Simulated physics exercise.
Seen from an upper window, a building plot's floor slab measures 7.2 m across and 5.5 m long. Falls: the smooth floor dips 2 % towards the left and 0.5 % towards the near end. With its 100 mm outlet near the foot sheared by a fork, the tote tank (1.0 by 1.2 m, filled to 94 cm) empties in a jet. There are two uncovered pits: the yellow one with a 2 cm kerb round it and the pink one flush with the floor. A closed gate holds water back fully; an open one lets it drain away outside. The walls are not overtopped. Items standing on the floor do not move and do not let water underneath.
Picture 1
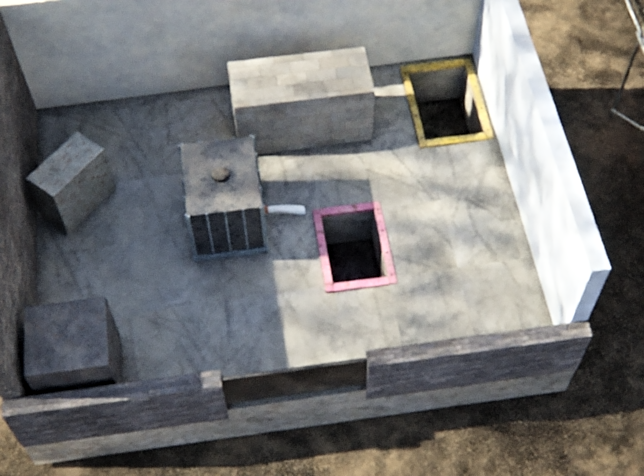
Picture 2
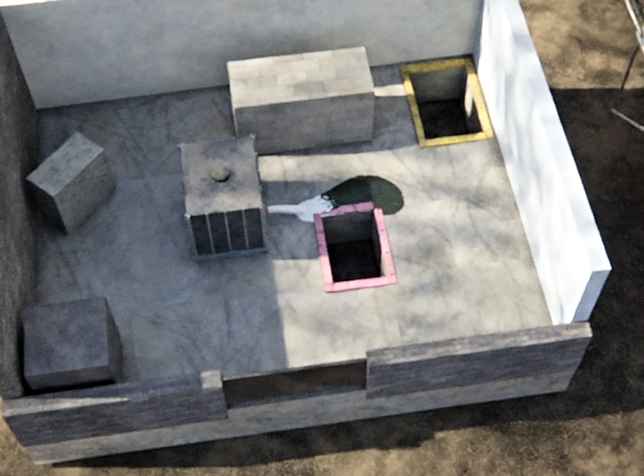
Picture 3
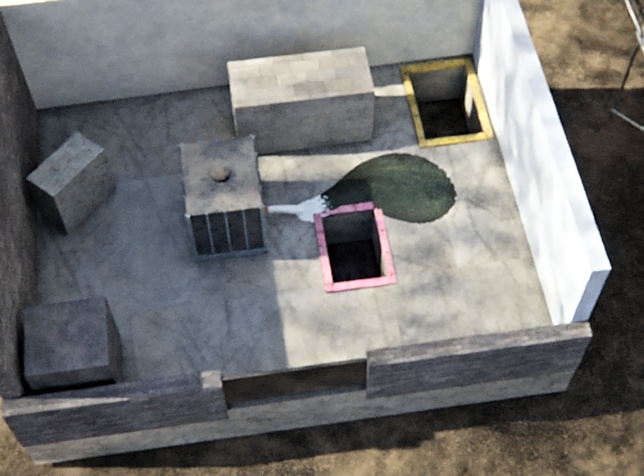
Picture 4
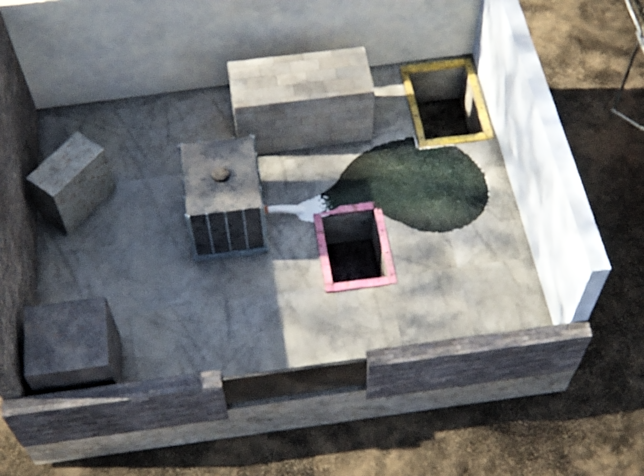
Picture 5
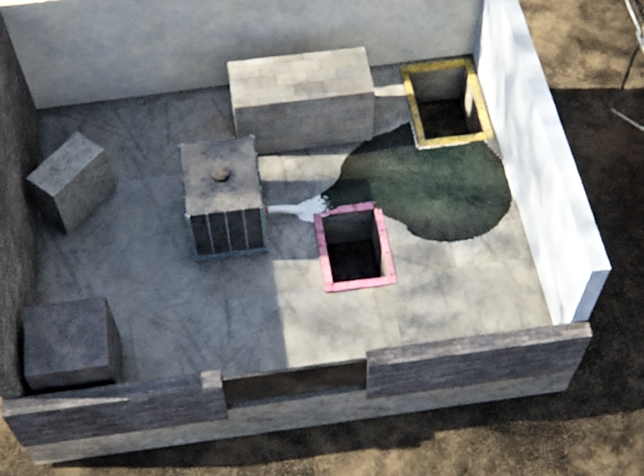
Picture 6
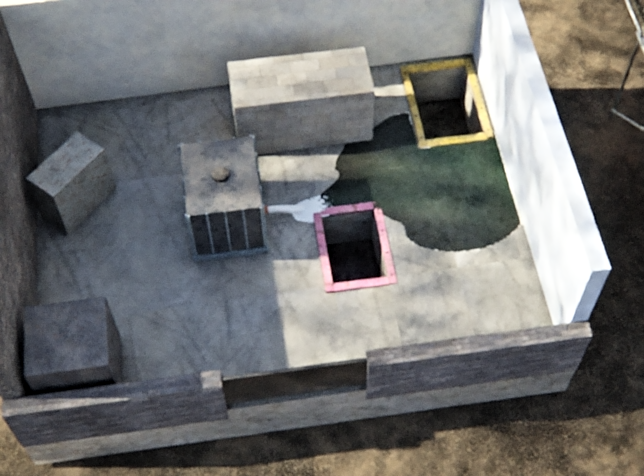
Walled concrete yard from above, water jetting rightward from a tank, spreading darkly past a pink-edged pit and against a yellow-rimmed one.
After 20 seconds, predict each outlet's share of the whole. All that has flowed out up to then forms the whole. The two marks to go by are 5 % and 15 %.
Going by the marks: The gate with not even 5 %, the yellow pit with under 5 %, the pink pit with more than 15 %.
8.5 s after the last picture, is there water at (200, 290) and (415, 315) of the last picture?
Order as asked - waterless / inundated.
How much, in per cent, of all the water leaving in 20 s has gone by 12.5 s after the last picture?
It comes to around 80 percent.
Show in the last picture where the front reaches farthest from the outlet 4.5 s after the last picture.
(532, 290).
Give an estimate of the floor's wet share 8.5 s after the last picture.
Roughly 40 per cent of the floor is wet.
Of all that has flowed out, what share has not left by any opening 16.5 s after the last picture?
Close to 60 percent.
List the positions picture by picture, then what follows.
In the first picture, the jet has just started at (280, 209); the ground is still dry.
The second picture shows from the spout at (280, 209) the water has spread over 0.8 m2; its tip is at (401, 205), and it is 1.5 cm deep on average.
The third picture shows from the spout at (280, 209) the water has spread over 1.8 m2; its tip is at (447, 179), and it is 1.2 cm deep on average.
The fourth picture shows from the spout at (280, 209) the water has spread over 2.9 m2; its tip is at (482, 174), and it is 1.1 cm deep on average.
The fifth picture shows from the spout at (280, 209) the water has spread over 3.8 m2; its tip is at (503, 165), and it is 1.1 cm deep on average.
The sixth picture shows the jet leaves at (280, 209); the sheet reaches (494, 134), 3.9 m away, and wets 4.4 m2.
Then, 1.5 s after the last picture water covers 15 % of the floor and is deepest (4 cm) near (314, 214); gone so far, the gate 0 %, the yellow pit 0 %, the pink pit 9 %.
Then, 4.5 s after the last picture water covers 25 % of the floor and is deepest (4 cm) near (314, 214); gone so far, the gate 0 %, the yellow pit 0 %, the pink pit 15 %.
Then, 8.5 s after the last picture water covers 40 % of the floor and is deepest (4 cm) near (314, 214); gone so far, the gate 0 %, the yellow pit 0 %, the pink pit 23 %.
Then, 12.5 s after the last picture water covers 55 % of the floor and is deepest (5 cm) near (302, 215); gone so far, the gate 0 %, the yellow pit 0 %, the pink pit 32 %.
Then, 16.5 s after the last picture water covers 65 % of the floor and is deepest (5 cm) near (302, 215); gone so far, the gate 0 %, the yellow pit 0 %, the pink pit 40 %.
